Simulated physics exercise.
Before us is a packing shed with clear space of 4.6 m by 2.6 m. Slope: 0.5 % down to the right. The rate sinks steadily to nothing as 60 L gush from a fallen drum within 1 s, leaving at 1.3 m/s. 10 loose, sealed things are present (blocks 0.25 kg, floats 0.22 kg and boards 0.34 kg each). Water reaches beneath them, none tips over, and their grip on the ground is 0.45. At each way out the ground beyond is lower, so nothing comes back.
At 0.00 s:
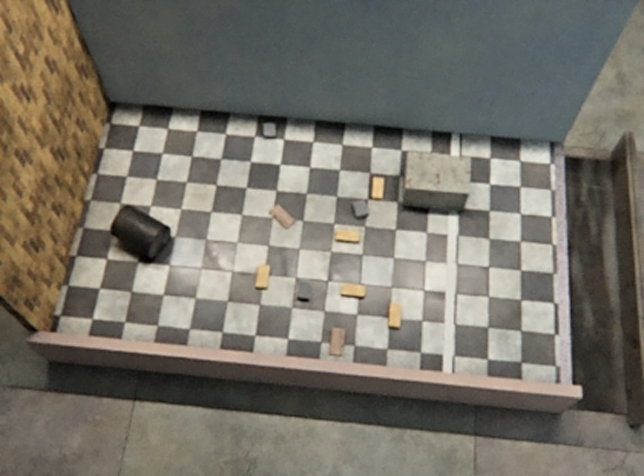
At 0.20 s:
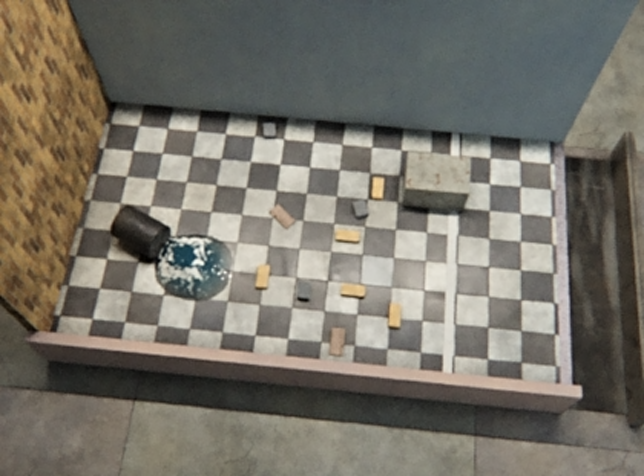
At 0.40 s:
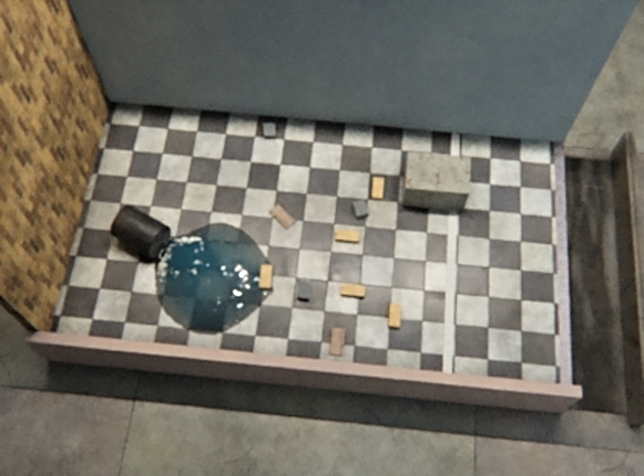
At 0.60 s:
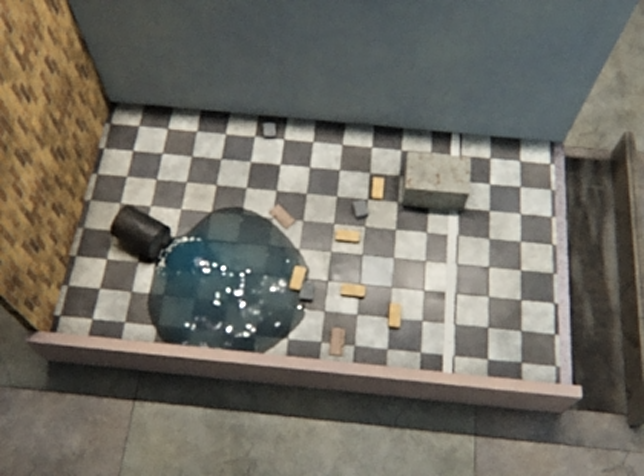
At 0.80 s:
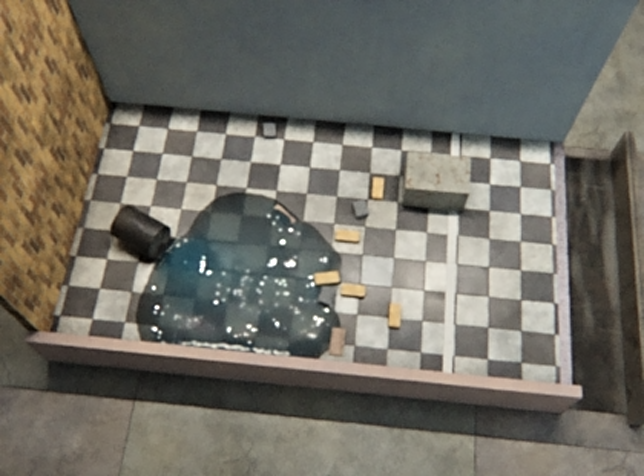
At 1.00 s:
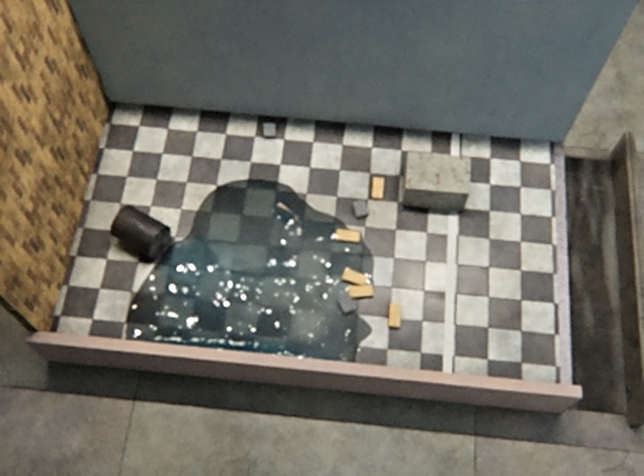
A packing shed with a black-and-white checkered floor, low pinkish front edge and blue-grey back wall is seen from high above by a still camera. A dark barrel lies at the left, small yellow, brown and grey pieces are scattered around the middle, and a grey block sits at the right. Bluish water pours from the barrel and spreads rightward, pushing a yellow piece, then a grey one, to the right.
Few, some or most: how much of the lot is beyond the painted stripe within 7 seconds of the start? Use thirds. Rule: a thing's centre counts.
That comes to from one to two thirds.
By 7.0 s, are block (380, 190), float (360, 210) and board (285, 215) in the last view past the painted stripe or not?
Result, in listed order: Not done / not done / not done.
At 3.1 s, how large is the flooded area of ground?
About 5.0 m2.
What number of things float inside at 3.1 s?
At that moment 1.
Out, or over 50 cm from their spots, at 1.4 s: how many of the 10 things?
I make it 2.
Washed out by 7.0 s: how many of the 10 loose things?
I make it 5.
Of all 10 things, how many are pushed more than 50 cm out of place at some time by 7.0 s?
Total: 7.
After 1.4 s 0 of 10 are over the mark; 2 afloat.
After 3.1 s 6 of 10 are over the mark; 1 afloat.
After 4.9 s 6 of 10 are over the mark; 0 afloat.
After 7.0 s 6 of 10 are over the mark; 0 afloat.
